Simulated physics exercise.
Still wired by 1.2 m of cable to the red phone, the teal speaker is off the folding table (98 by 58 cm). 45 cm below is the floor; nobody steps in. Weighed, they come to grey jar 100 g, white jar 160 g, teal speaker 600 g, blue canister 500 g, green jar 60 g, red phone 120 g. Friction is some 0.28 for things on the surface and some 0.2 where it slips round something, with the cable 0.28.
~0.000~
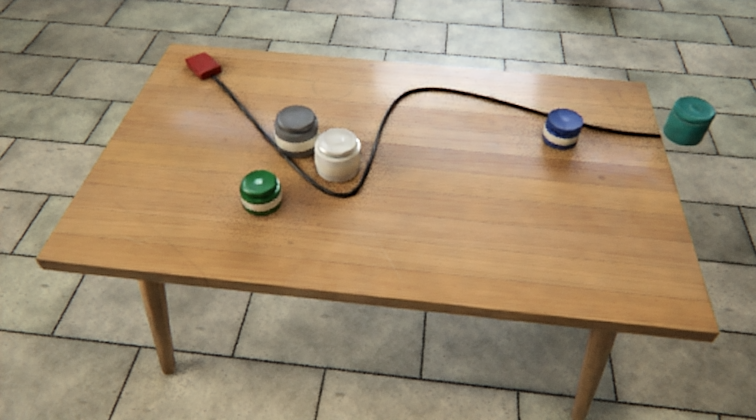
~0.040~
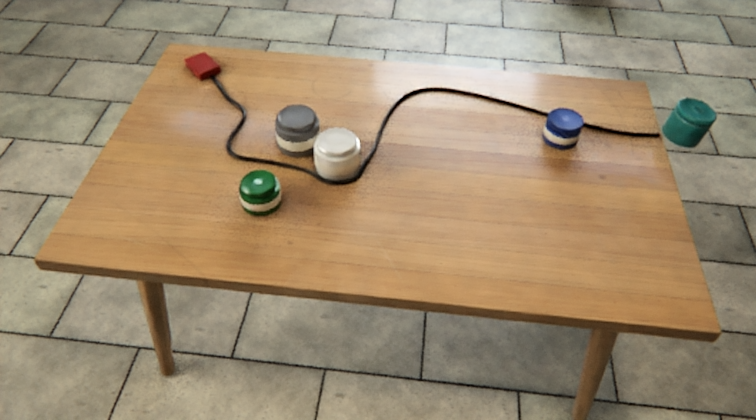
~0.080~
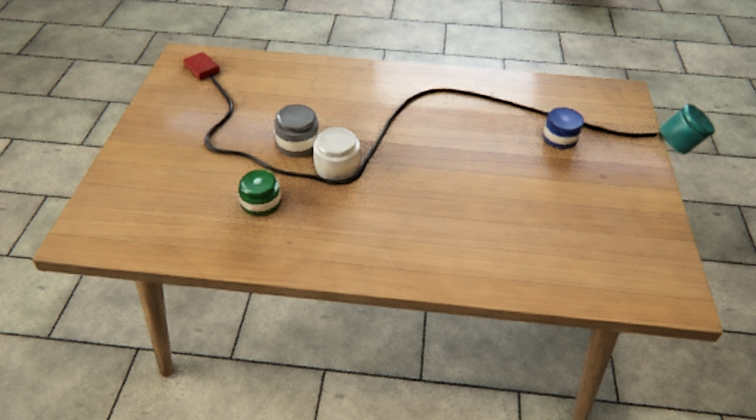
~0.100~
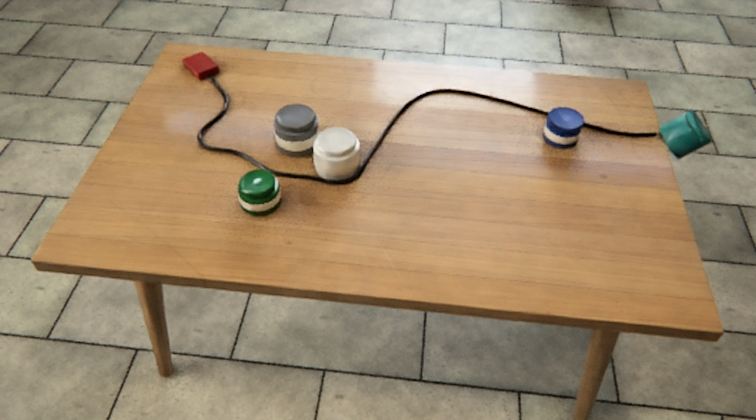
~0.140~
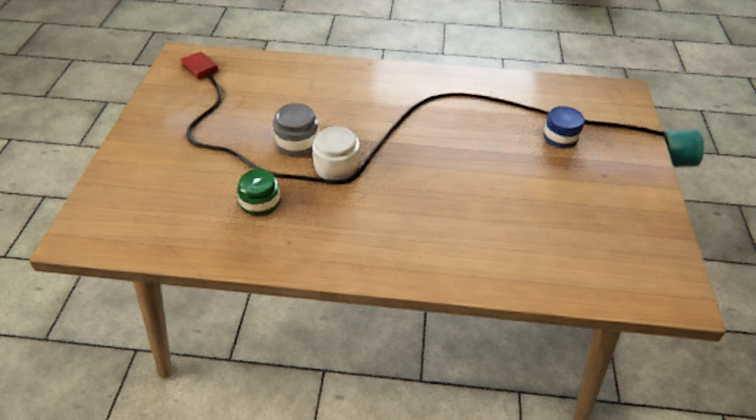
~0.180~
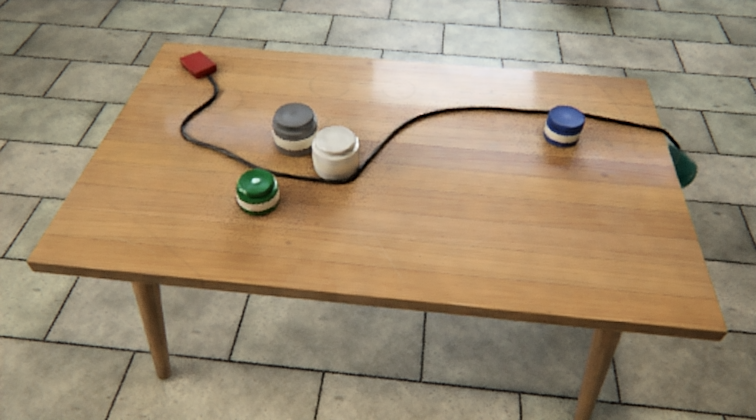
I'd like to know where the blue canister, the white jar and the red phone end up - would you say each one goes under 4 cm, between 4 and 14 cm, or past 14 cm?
In order: The blue canister does not really move; the white jar gets moved plenty; the red phone gets moved plenty.
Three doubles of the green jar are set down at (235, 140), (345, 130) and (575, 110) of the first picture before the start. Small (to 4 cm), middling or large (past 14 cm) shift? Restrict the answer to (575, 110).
There it moves only a bit.
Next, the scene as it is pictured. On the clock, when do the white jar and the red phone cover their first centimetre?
White jar 0.30 s; red phone 0.28 s, roughly.
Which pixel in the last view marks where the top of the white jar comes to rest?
The top finishes roughly at pixel (396, 44) of the last view.
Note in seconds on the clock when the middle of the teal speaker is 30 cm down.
The clock reads 0.32 s at that moment.
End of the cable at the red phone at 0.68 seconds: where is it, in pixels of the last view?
About (382, 196).
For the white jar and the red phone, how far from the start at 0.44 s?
At that time the white jar has gone 15 cm and the red phone 20 cm.
By 0.4 s, the cable's tail end at (272, 133); red phone 22 cm off its start, white jar 15 cm off its start, grey jar 8 cm off its start.
By 0.7 s, the cable's tail end at (382, 196); red phone 53 cm off its start, white jar 28 cm off its start, grey jar 11 cm off its start.
By 0.9 s, the cable's tail end at (443, 251); red phone 67 cm off its start at (467, 253), white jar 30 cm off its start at (396, 44), grey jar 11 cm off its start at (331, 80).
By 1.2 s, the cable's tail end at (447, 253); red phone 68 cm off its start, white jar 30 cm off its start, grey jar 11 cm off its start.
By 2.4 s, the cable's tail end at (447, 253); red phone 68 cm off its start at (471, 255), white jar 30 cm off its start at (396, 44), blue canister 0 cm off its start at (569, 117), grey jar 11 cm off its start at (331, 80).
